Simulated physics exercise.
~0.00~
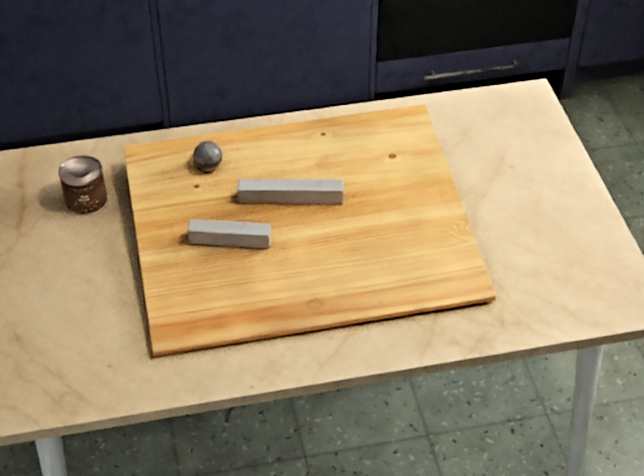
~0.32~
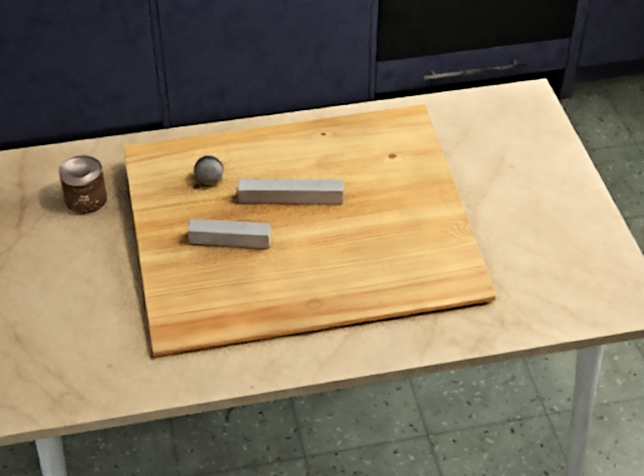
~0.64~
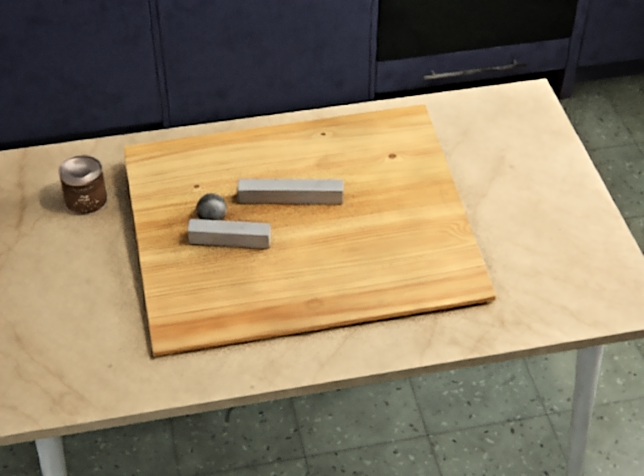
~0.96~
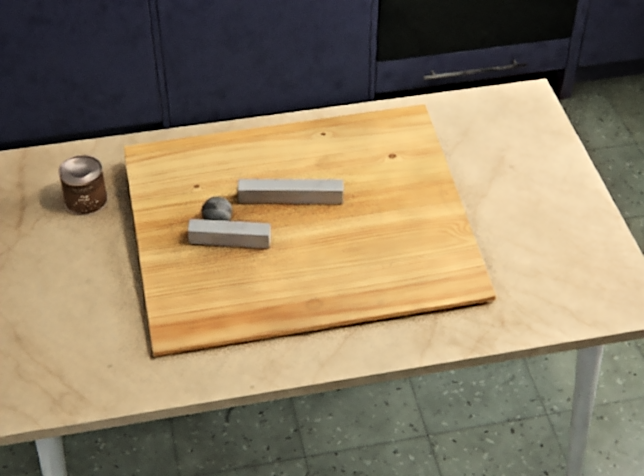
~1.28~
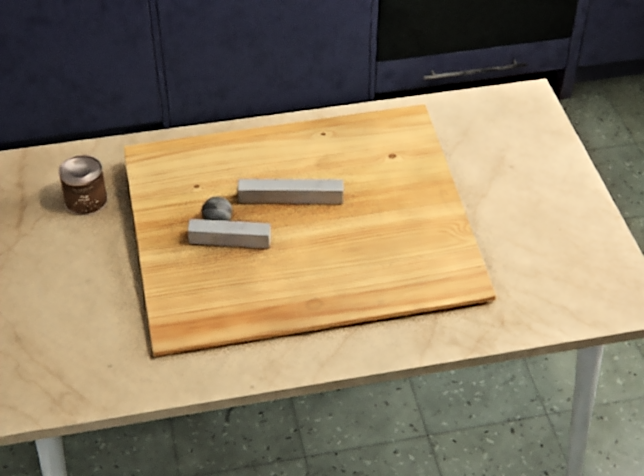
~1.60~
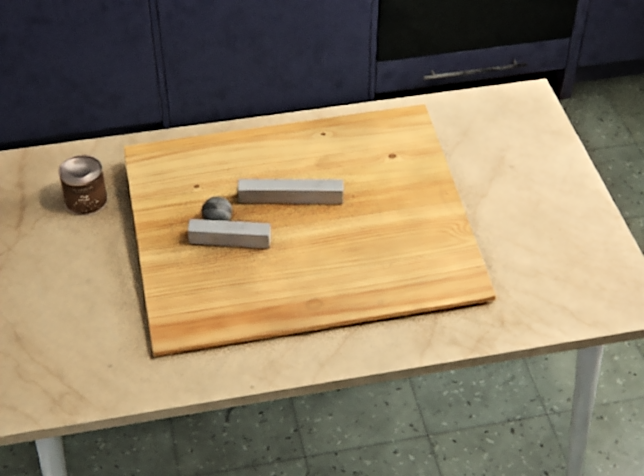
Grey ball rolling down a tilted wooden board, nudging right against a fixed block and resting there, brown tin standing nearby.
